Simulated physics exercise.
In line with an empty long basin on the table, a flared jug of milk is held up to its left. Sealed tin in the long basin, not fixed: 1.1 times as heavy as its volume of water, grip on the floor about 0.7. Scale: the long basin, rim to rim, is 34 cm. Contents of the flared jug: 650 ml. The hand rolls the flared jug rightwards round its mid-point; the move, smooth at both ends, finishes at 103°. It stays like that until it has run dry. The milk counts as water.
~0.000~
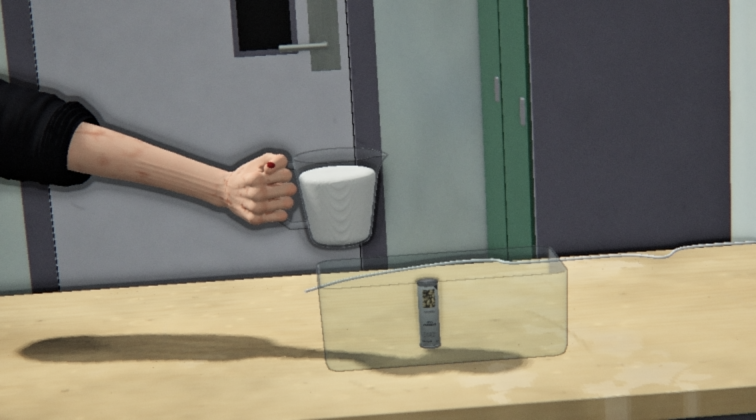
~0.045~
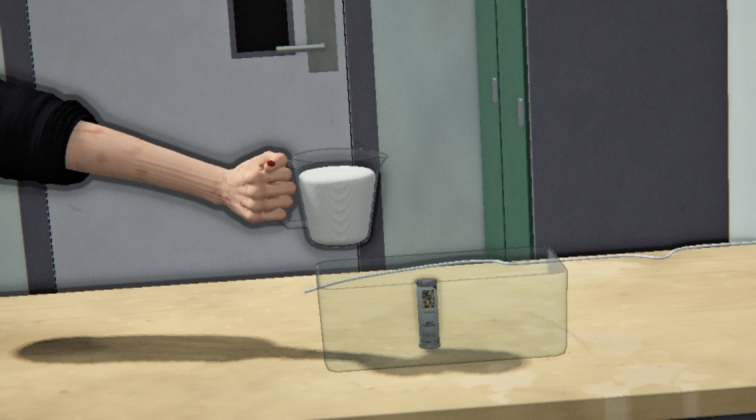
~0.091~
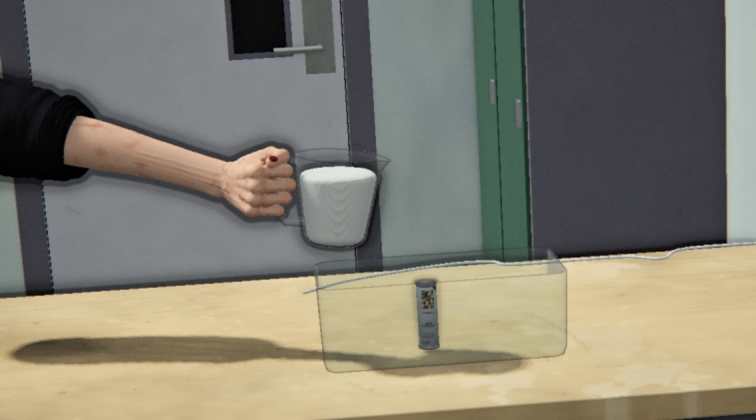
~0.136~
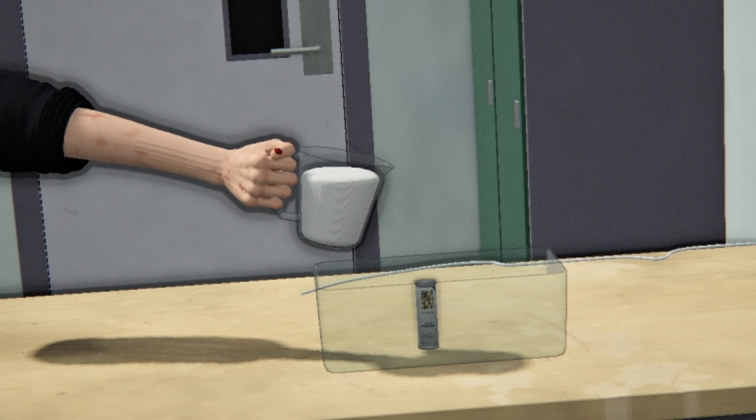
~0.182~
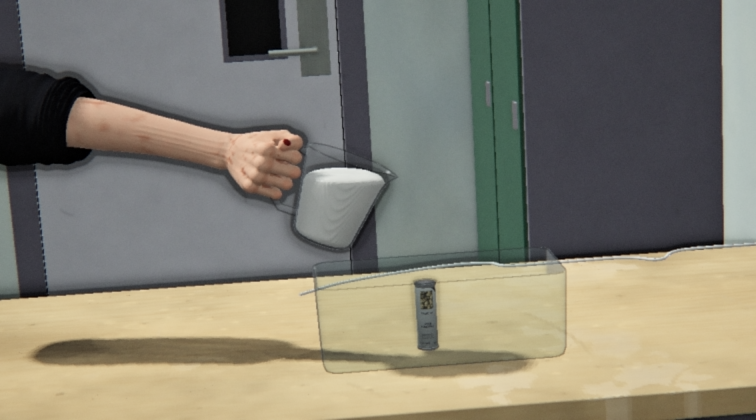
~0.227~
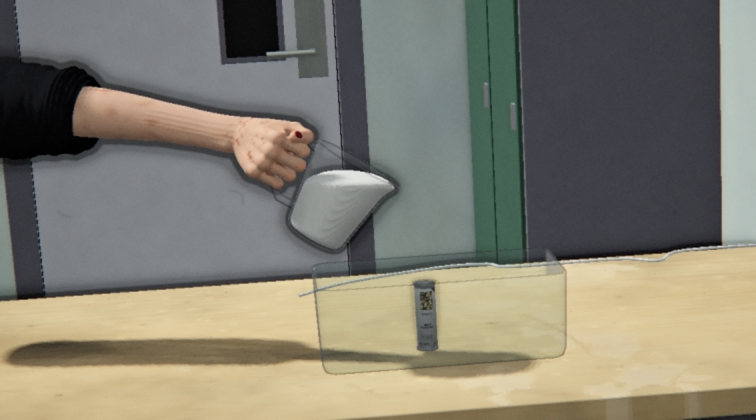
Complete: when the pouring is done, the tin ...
... has gone over.
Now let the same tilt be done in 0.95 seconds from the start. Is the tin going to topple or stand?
Outcome - the tin comes down.
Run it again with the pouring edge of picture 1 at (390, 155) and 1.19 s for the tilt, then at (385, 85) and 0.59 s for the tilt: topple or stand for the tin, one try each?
The tin overturns the first time and stays vertical the second time.
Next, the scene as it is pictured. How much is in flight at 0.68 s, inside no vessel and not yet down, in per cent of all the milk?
About 8 percent.
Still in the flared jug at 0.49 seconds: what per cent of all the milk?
Portion remaining: Approx. 52 per cent.
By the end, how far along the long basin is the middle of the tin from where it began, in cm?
It finishes around 9.5 cm from where it began.
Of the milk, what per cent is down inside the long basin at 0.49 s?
Close to 28 in a hundred.
After 0.49 s the tilt is 95° and 51 per cent is still to pour; the tin stands where it began.
After 0.68 s the tilt is 103° and 10 per cent is still to pour; the tin leans 5°.
After 0.87 s the tilt is 103° and 1 per cent is still to pour; the tin lies on its side.
After 1.09 s the tilt is 103° and 0 per cent is still to pour; the tin lies on its side.
In the end the tin lies on its side.
